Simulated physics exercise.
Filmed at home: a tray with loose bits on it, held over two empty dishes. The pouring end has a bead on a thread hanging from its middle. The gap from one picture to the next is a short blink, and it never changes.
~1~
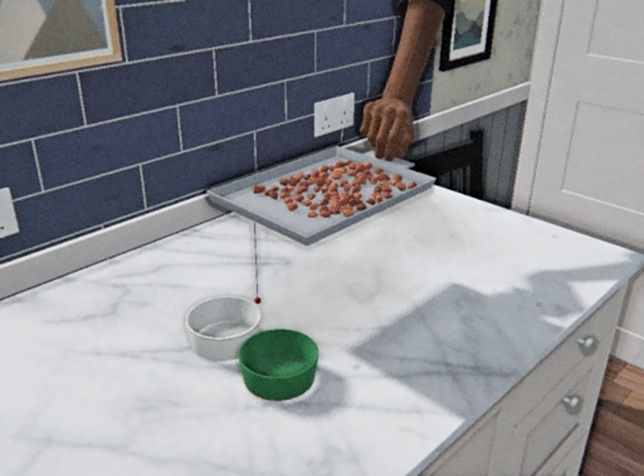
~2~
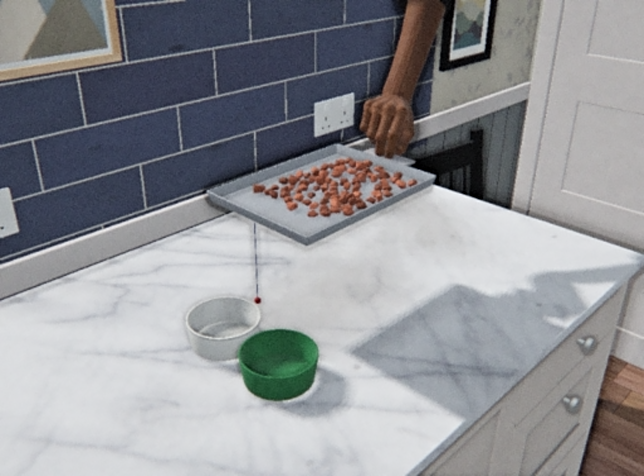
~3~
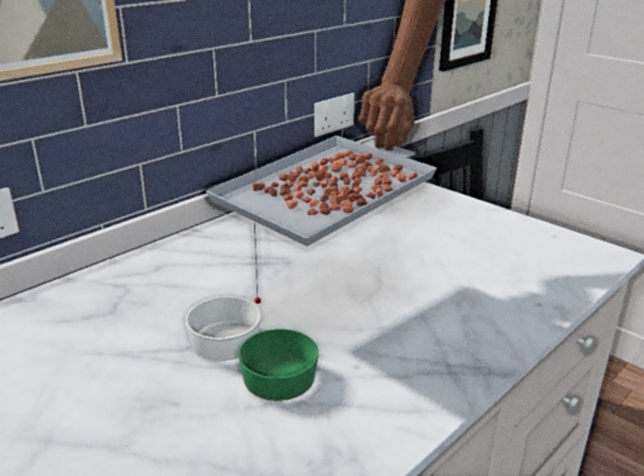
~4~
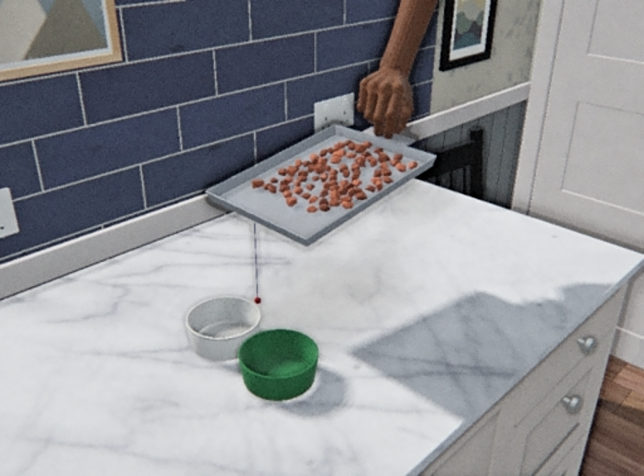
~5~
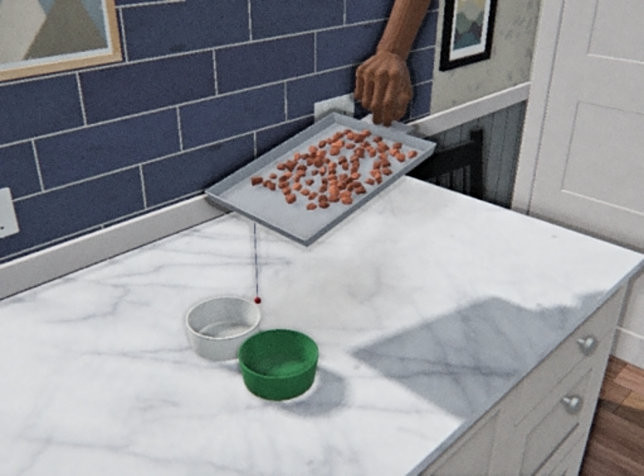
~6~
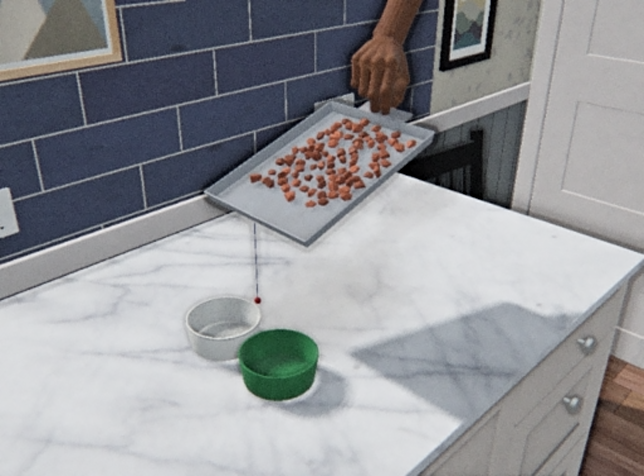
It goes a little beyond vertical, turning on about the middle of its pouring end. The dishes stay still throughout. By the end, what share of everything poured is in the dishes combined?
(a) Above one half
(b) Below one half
(a) Above one half.
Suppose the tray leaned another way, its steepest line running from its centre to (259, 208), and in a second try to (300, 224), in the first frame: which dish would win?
For the first slope the lefthand dish, for the second the righthand dish.
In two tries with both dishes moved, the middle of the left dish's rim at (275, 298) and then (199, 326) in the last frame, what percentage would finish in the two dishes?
0 per cent the first time, 60 per cent the second time.
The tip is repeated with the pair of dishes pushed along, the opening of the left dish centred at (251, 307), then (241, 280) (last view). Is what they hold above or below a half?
Catch, run one: Below the halfway mark; run two: Below the halfway mark.
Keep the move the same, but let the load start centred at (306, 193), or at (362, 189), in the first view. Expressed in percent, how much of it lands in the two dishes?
Respectively 90 and 70 per cent.
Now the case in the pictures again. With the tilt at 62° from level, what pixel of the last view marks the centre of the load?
About (260, 217).
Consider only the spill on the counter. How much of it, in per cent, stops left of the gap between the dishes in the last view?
Close to 80 per cent.
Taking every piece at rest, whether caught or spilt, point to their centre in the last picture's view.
Close to (244, 355), more or less.
Shortly afterwards, tray tipped steeply; the bulk on the tray; near a quarter in the air.
Next, tray tipped past a quarter turn; a little on the tray; near a quarter in the right dish; near a quarter in the left dish; near a quarter outside both; a little in the air.
Some moments later, tray tipped past a quarter turn; near a third in the right dish; near half in the left dish; near a quarter outside both.
In the end, tray tipped past a quarter turn; near a third in the right dish; near half in the left dish; near a quarter outside both.
